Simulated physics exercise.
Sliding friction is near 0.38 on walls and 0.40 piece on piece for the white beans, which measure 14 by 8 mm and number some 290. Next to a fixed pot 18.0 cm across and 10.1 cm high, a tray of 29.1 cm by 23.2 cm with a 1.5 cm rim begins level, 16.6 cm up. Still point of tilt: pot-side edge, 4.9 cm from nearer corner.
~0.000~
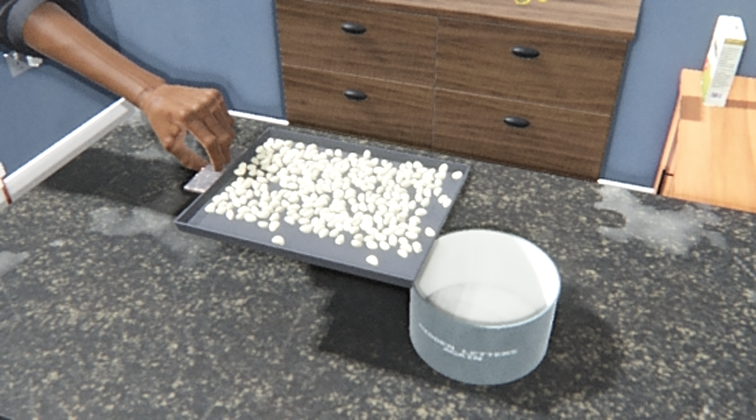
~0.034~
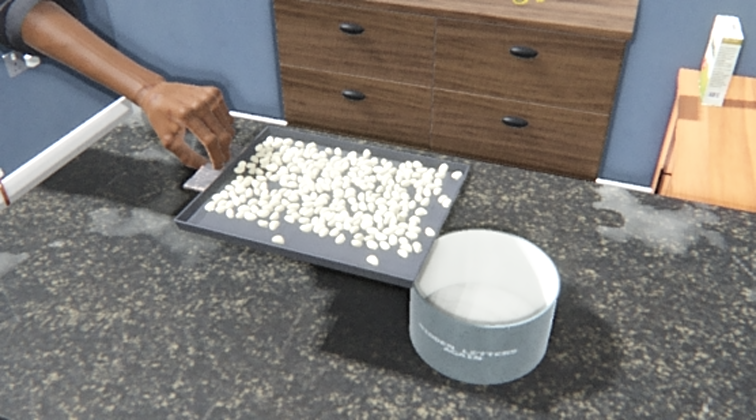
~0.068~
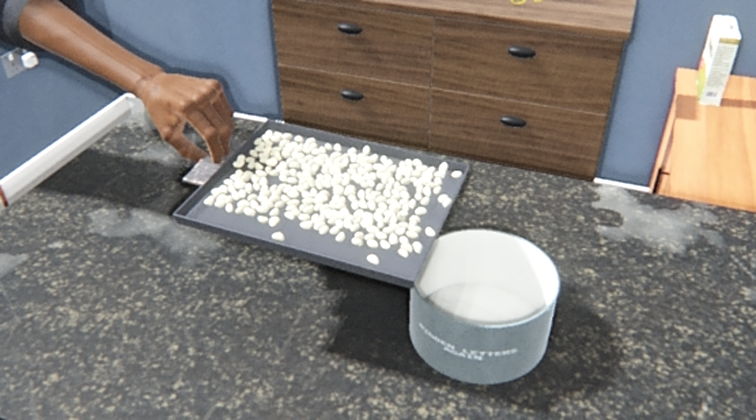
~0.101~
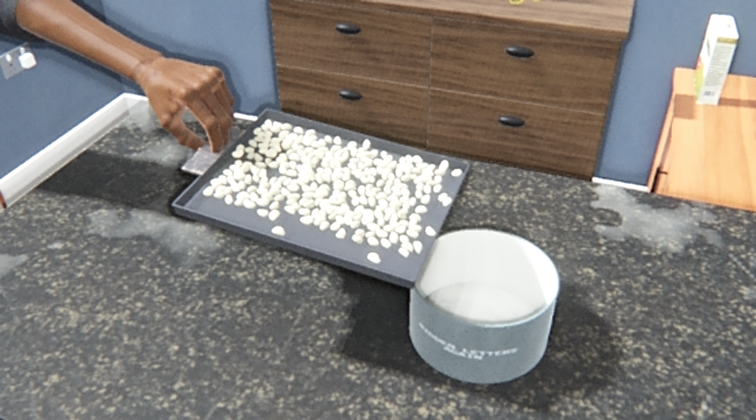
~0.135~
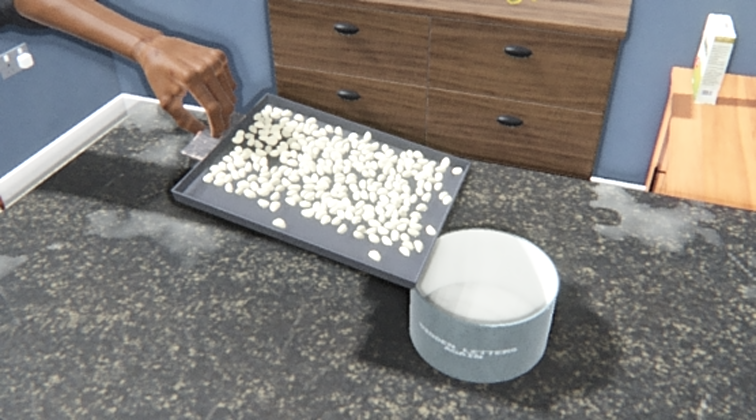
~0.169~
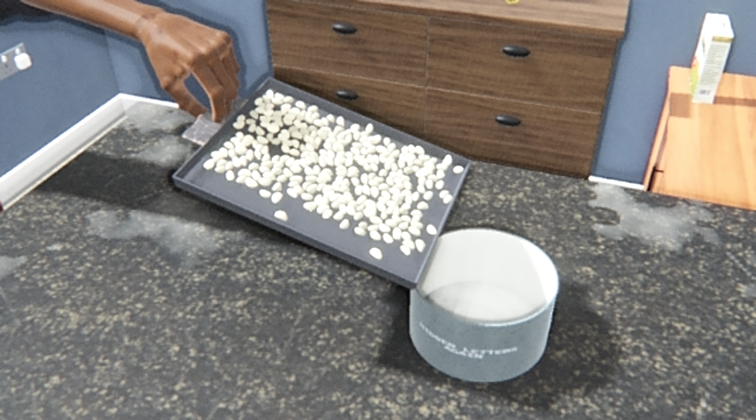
The clip opens on a dark tray of pale, nut-like pieces lying level on a speckled black counter beside a round grey pot, with a hand at its left corner. The tray's far left side then rises steadily, slanting it toward the pot, while the pieces barely shift on its surface.
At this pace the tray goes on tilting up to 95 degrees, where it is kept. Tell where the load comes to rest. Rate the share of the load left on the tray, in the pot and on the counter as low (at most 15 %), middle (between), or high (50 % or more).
Left on the tray - low, pot - high, counter - middle.
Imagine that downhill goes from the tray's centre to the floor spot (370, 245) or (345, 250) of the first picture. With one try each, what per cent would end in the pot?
I'd put it at roughly 5 per cent for the first tilt and roughly 0 per cent for the second.
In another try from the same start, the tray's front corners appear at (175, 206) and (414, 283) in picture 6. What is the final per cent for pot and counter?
Pot 0; counter 100.
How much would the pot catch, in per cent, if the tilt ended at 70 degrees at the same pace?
Roughly 55 percent.
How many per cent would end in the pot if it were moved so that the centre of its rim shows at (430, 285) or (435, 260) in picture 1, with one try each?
Roughly 50 per cent, then 20 per cent.
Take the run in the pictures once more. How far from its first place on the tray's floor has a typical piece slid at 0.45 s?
5 cm.
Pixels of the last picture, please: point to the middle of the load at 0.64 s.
Estimated centre of load: Around (468, 245).
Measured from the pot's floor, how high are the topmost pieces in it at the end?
It stands at some 2.5 cm.
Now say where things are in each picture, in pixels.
Tray tilt 0 degrees, front corners at (178, 221) and (411, 277); middle of the pieces at (335, 188); pot at (484, 274), in the first frame.
Tray tilt 1 degrees, front corners at (178, 219) and (412, 278); middle of the pieces at (335, 187), in the second frame.
Tray tilt 3 degrees, front corners at (177, 213) and (412, 278); middle of the pieces at (335, 184), in the third frame.
Tray tilt 6 degrees, front corners at (176, 204) and (413, 279), lowest corner right front; middle of the pieces at (335, 178), in the fourth frame.
Tray tilt 11 degrees, front corners at (176, 190) and (415, 280), lowest corner right front; middle of the pieces at (336, 171), in the fifth frame.
Tray tilt 15 degrees, front corners at (176, 176) and (416, 281), lowest corner right front; middle of the pieces at (338, 163); pot at (484, 273). The tray's pace is about 140 degrees a second, in the sixth frame.
After 0.45 s, tilt 55 degrees; the tray holds 100 %, the pot 0 %.
After 0.64 s, tilt 82 degrees; the tray holds 60 %, the pot 0 %.
Then, at 0.94 s, tilt 95 degrees; the tray holds 0 %, the pot 60 %.
In the end, at 2.1 s, tray 0 %, pot 65 %, counter 35 %.
